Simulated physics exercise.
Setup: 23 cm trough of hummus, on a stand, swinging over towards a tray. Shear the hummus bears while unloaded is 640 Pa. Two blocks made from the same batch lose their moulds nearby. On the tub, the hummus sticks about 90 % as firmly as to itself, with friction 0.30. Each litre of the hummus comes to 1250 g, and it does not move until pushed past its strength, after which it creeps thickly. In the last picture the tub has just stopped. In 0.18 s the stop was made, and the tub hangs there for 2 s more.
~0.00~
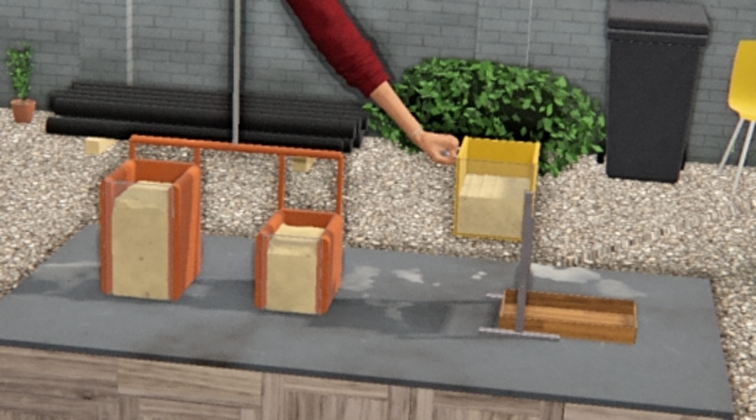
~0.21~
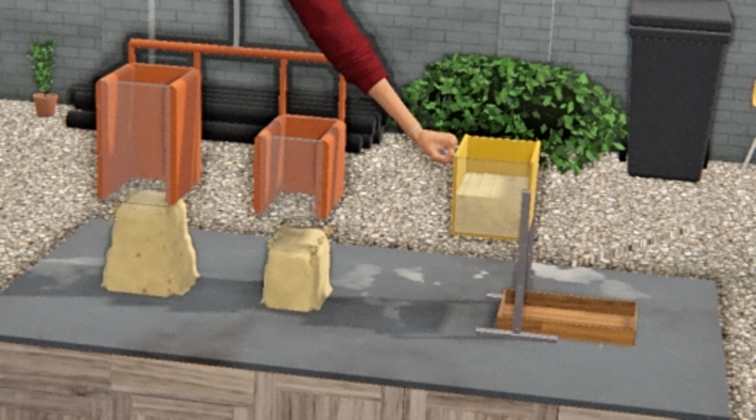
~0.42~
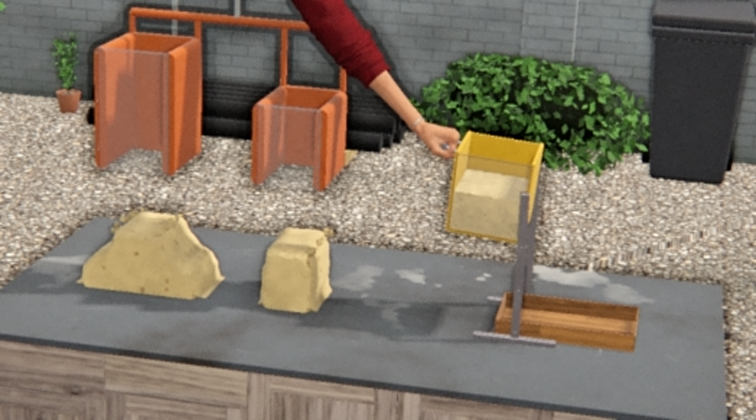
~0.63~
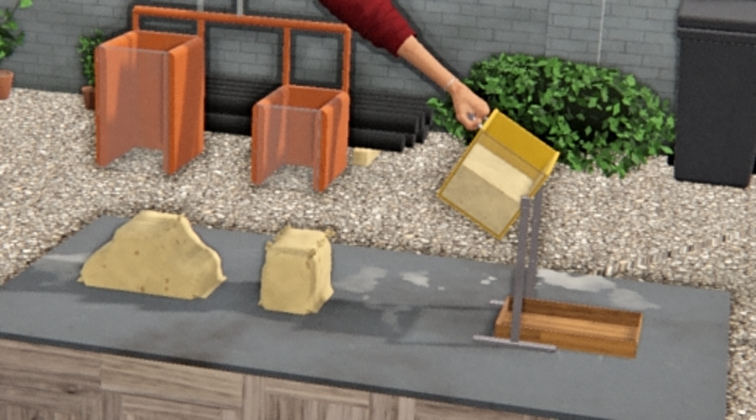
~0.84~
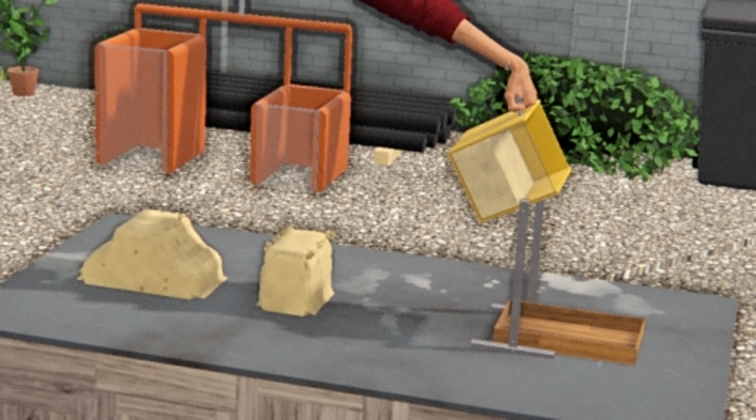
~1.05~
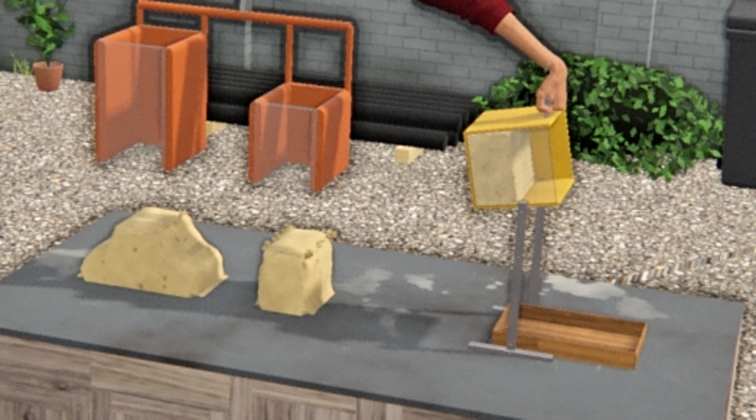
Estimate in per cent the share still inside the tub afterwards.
I would say about 100 percent.
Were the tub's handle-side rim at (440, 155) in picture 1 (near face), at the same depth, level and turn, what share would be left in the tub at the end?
I'd put it at close to 100 per cent.
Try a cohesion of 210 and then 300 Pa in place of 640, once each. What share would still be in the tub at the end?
The two runs give near 90 % and near 100 % respectively.
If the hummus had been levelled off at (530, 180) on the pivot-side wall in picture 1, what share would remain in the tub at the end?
100 %.
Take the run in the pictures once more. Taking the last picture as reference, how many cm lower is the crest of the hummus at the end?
The top ends up some 0 cm below its level in the last picture.
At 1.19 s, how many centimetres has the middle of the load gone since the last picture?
About 0 cm.
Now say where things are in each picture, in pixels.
In the first frame, handle-side rim at (460, 158), tilt 0 degrees; highest point of the hummus at (502, 198); test blocks 31 cm, 20 cm high (left to right).
In the second frame, handle-side rim at (458, 157), tilt 0 degrees; highest point of the hummus at (500, 197); test blocks 27 cm, 19 cm high (left to right).
In the third frame, handle-side rim at (459, 153), tilt 4 degrees; highest point of the hummus at (459, 191); test blocks 19 cm, 19 cm high (left to right).
In the fourth frame, handle-side rim at (484, 131), tilt 30 degrees; highest point of the hummus at (466, 165); test blocks 19 cm, 19 cm high (left to right).
In the fifth frame, handle-side rim at (524, 122), tilt 61 degrees; highest point of the hummus at (490, 141); test blocks 19 cm, 19 cm high (left to right).
In the sixth frame, handle-side rim at (549, 127), tilt 78 degrees; highest point of the hummus at (506, 134); test blocks 19 cm, 19 cm high (left to right).
By 1.19 s, the tub is at 78 degrees and holds 100 %.
By 1.36 s, the tub is at 78 degrees and holds 100 %.
By 1.53 s, the tub is at 78 degrees and holds 100 %.
By 1.70 s, the tub is at 78 degrees and holds 100 %.
By 3.05 s, at the end, the tub is at 78 degrees and holds 100 %.
